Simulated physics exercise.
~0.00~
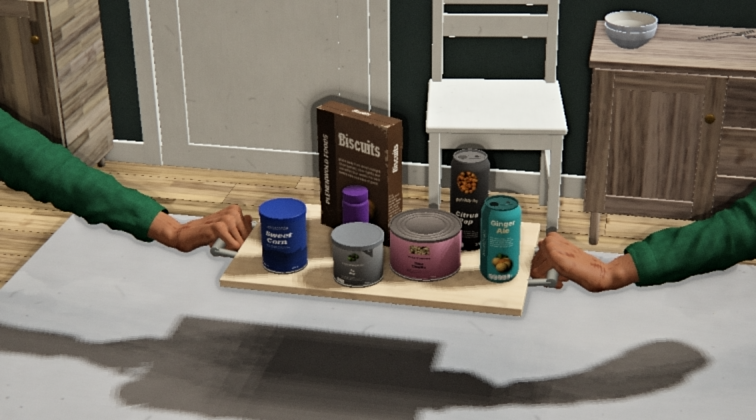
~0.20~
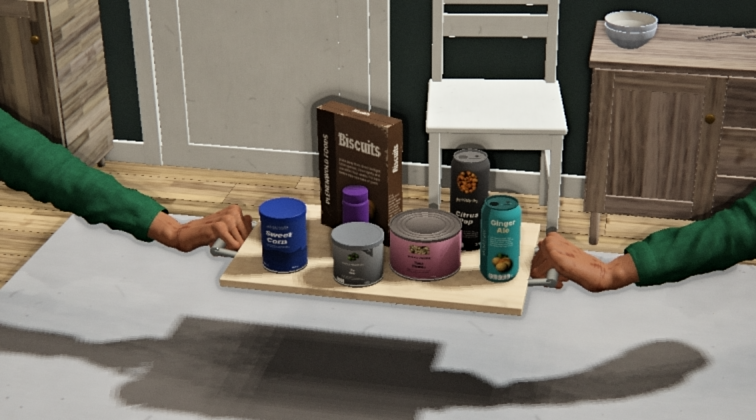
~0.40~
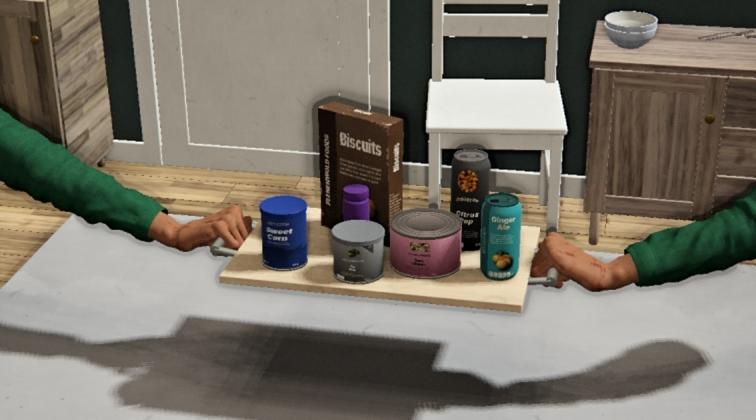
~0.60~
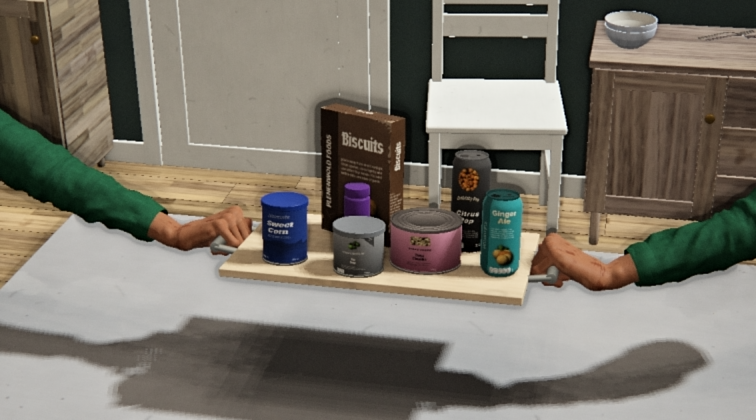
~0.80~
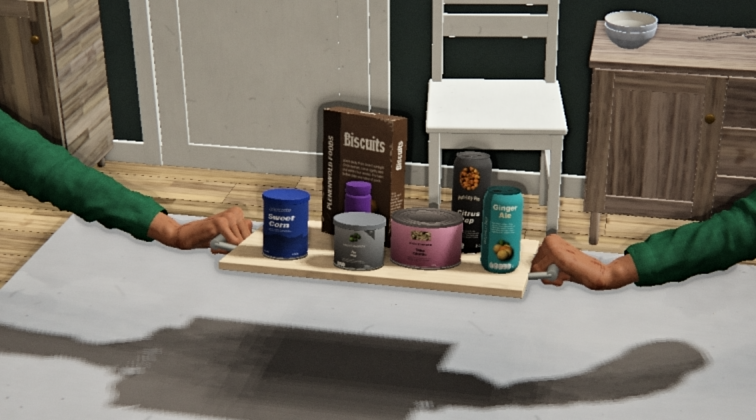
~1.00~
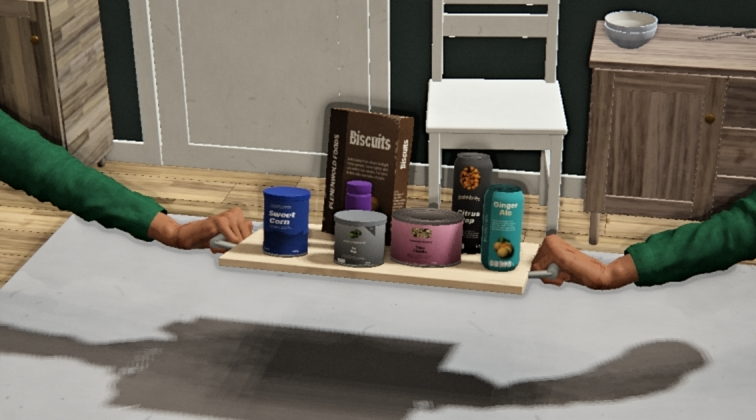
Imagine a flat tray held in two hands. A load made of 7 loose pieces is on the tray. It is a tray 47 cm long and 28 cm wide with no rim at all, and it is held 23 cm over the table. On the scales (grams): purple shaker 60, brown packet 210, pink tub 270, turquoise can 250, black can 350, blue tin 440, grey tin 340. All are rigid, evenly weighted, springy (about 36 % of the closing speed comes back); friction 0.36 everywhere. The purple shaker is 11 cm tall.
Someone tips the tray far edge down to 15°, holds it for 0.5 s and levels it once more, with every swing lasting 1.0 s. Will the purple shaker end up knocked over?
No, it remains on its base.
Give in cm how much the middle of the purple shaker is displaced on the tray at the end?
The shift is close to 0 cm.
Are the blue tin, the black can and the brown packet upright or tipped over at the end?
Here's how it ends: The blue tin never goes down, the black can never goes down, and the brown packet comes down.
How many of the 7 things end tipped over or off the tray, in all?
I make it 1.
By 1.30 s, tray tilted 15°, far edge down; brown packet now off the tray.
By 1.60 s, tray tilted 15°, far edge down.
By 2.10 s, tray tilted 8°, far edge down.
When it is over (3.1 s), off the tray and tipped over, brown packet; the other 6 within 5 cm of the start. End places, in pixels of the last picture, purple shaker near (356, 221).
